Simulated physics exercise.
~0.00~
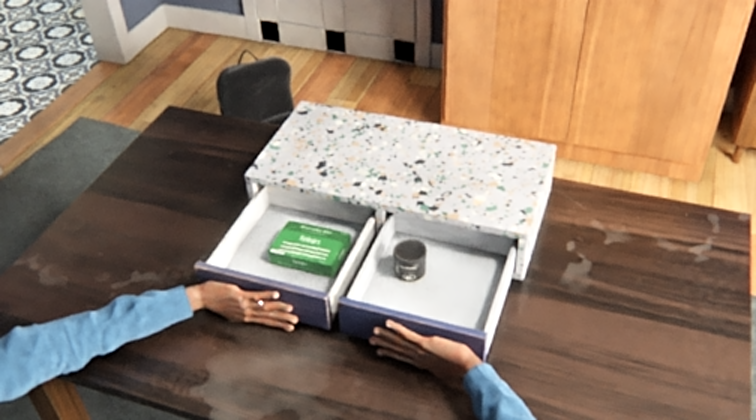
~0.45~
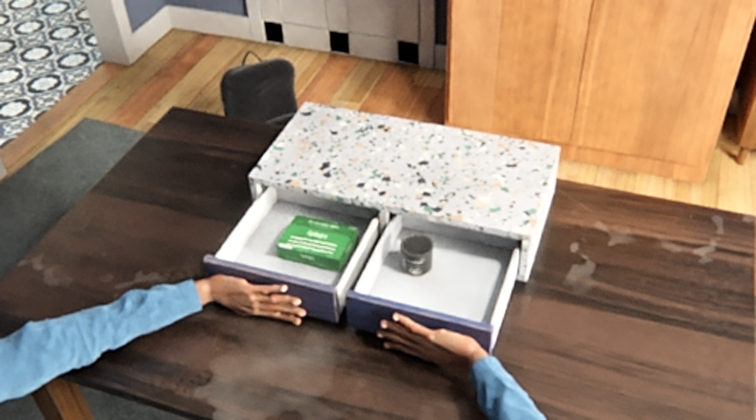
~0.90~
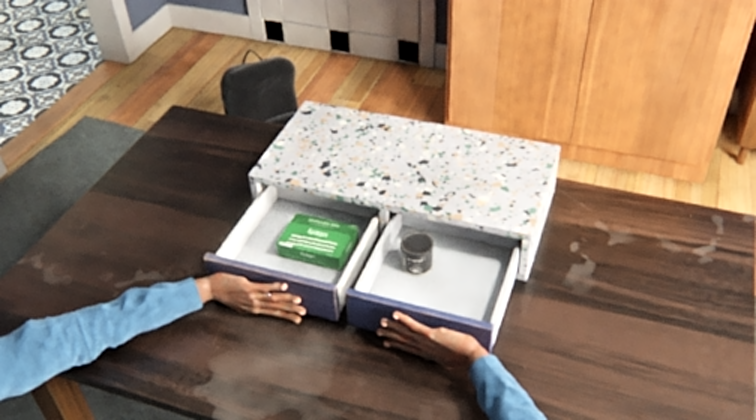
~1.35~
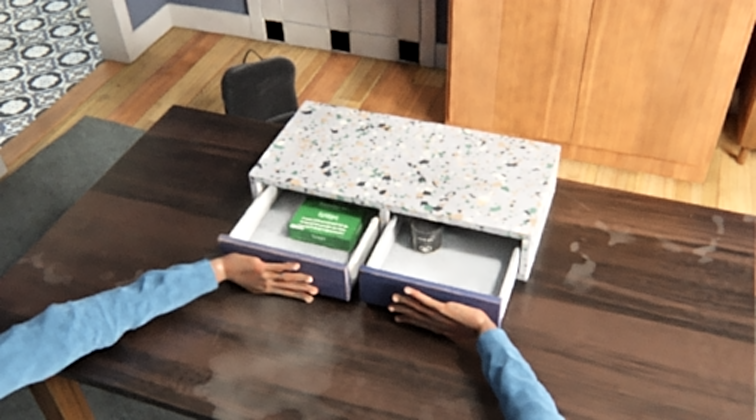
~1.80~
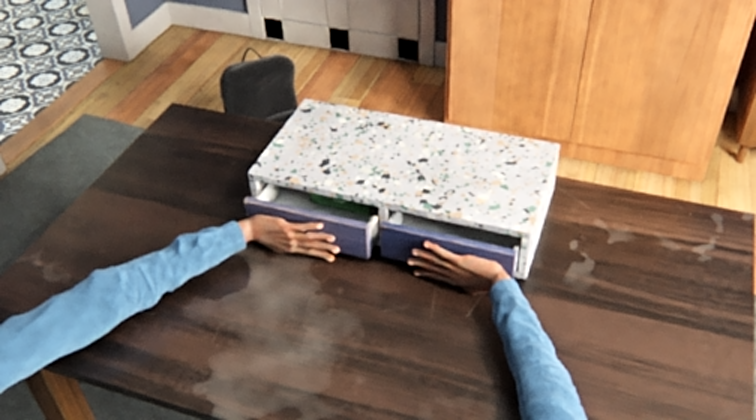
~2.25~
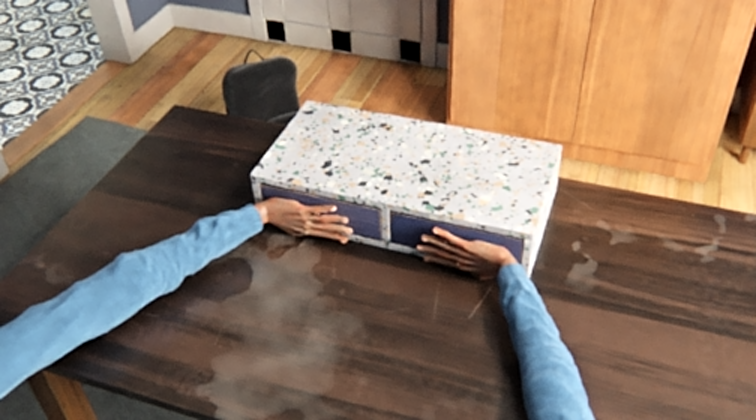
Two open drawers in a speckled chest on a dark wooden table, the left holding a green box and the right a small black tin, are pushed inward by a pair of blue-sleeved hands until both close completely, hiding their contents.
